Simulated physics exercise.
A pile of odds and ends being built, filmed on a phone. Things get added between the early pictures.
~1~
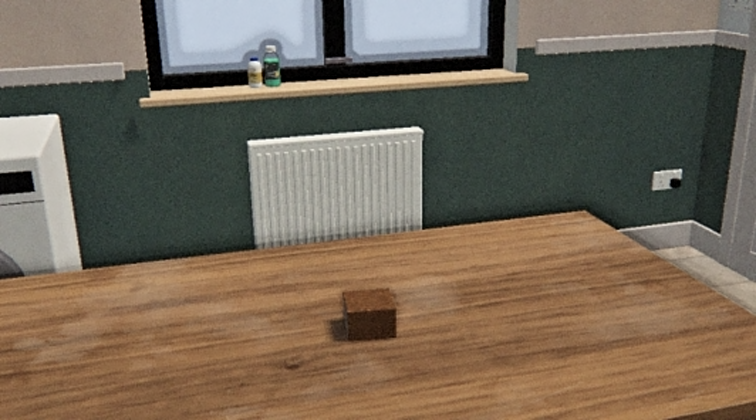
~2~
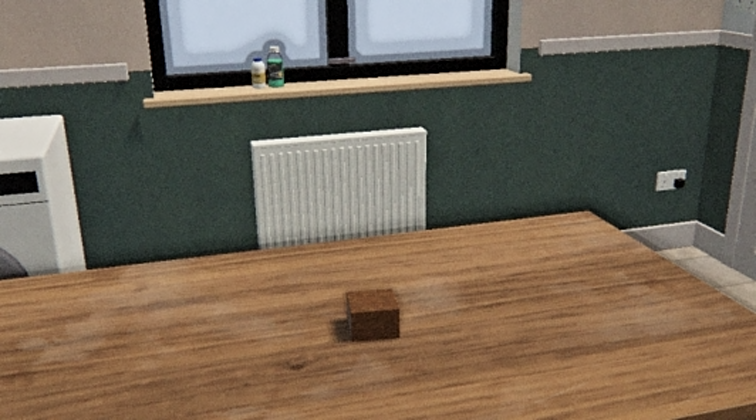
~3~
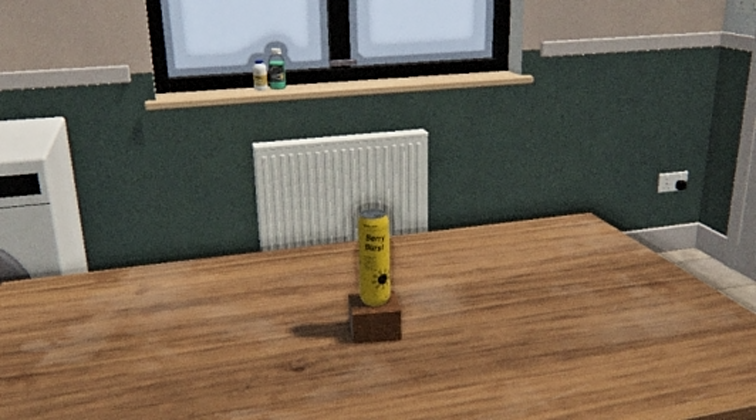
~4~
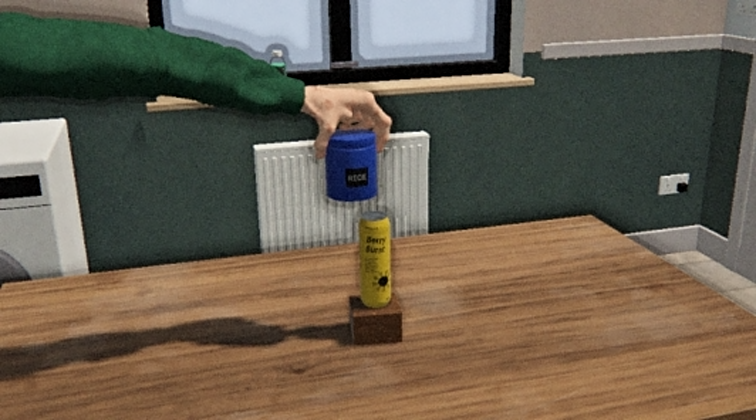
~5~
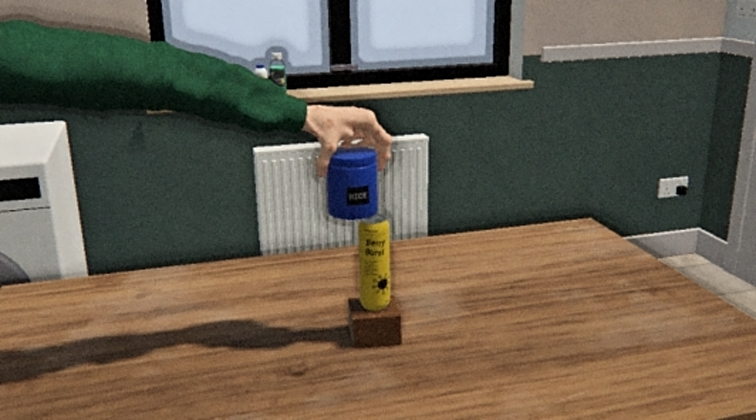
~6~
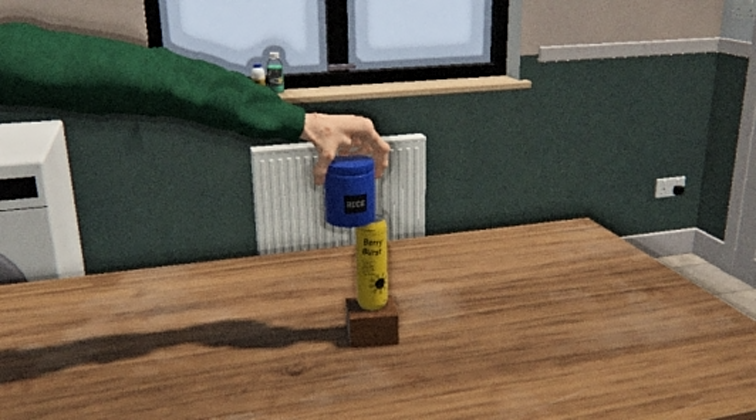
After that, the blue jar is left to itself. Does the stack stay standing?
No. The pile will not survive intact.
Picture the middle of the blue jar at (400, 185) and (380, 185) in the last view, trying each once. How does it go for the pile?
So, in case one it falls over, and in case two it stays steady.
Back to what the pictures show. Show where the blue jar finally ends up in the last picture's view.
It ends near (318, 313).
Then, 0.40 s after the last picture, blue jar now fallen.
Then, 0.50 s after the last picture, things are still on the move.
Then, 0.70 s after the last picture, as before.
At rest, fallen, blue jar; the other 2 in place. Seen from the same camera at the end, blue jar near (318, 313). The pile comes apart.
